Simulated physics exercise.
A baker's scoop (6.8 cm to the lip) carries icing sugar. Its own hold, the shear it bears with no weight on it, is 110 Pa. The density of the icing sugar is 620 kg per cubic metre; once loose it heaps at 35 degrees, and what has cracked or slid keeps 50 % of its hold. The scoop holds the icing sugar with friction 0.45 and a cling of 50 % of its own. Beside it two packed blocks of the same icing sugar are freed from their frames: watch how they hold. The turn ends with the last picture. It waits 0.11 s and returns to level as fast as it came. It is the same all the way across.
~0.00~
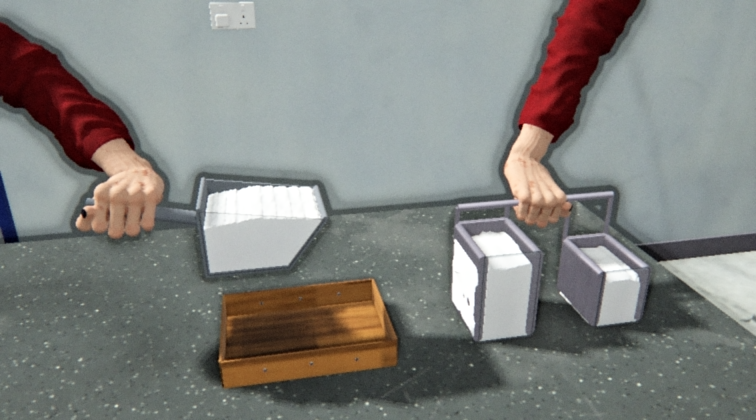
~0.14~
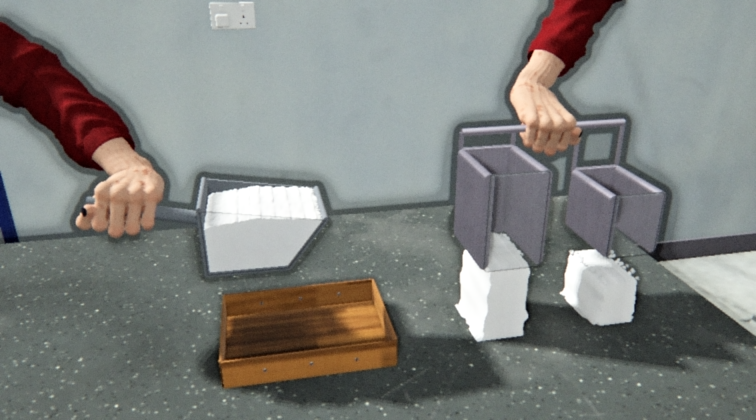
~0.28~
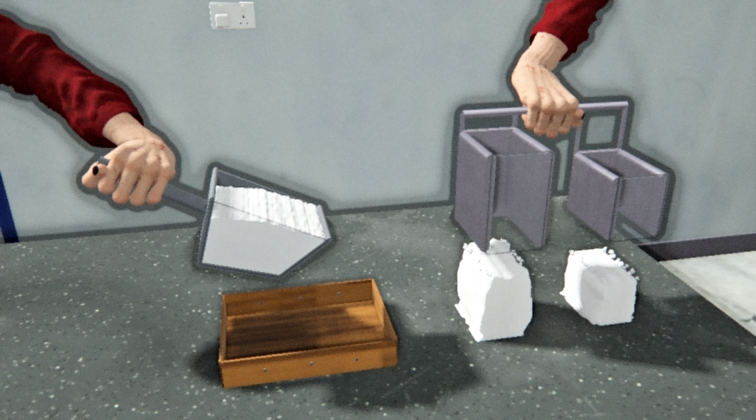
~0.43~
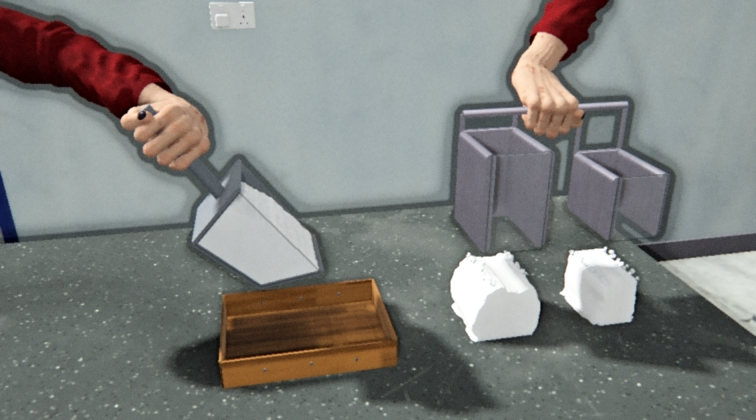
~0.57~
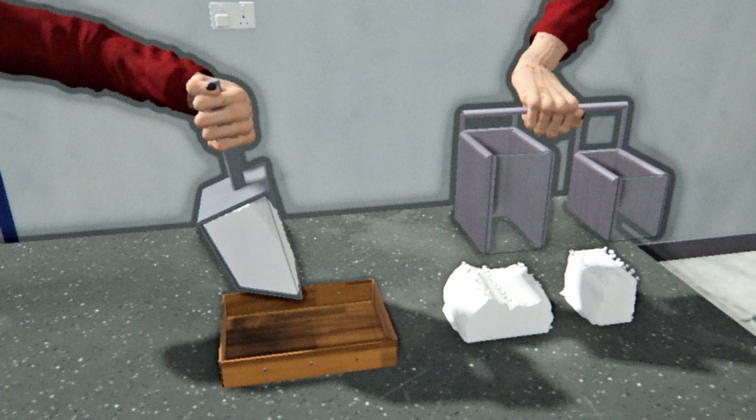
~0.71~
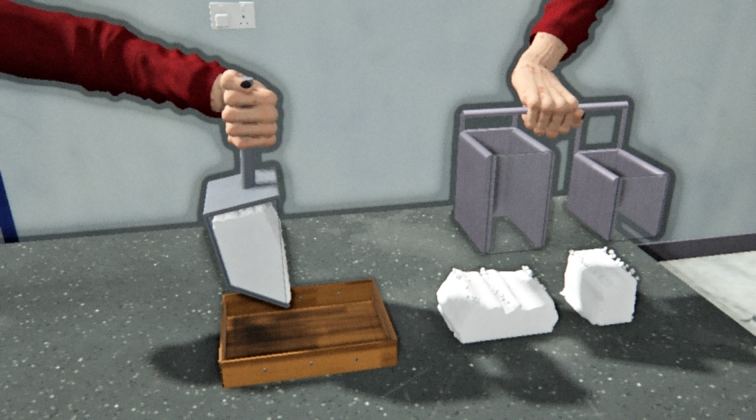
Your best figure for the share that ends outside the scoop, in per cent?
Expect roughly 50 %.
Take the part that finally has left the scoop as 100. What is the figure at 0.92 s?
About 20 %.
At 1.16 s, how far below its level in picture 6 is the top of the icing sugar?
Some 4.0 cm.
After 0.92 s, the scoop is at 75 degrees and 8 % has left it.
After 1.16 s, the scoop is at 33 degrees and 50 % has left it.
After 1.40 s, the scoop is at 0 degrees and 50 % has left it.
After 1.64 s, the scoop is at 0 degrees and 50 % has left it.
After 1.75 s, the scoop is at 0 degrees and 50 % has left it.
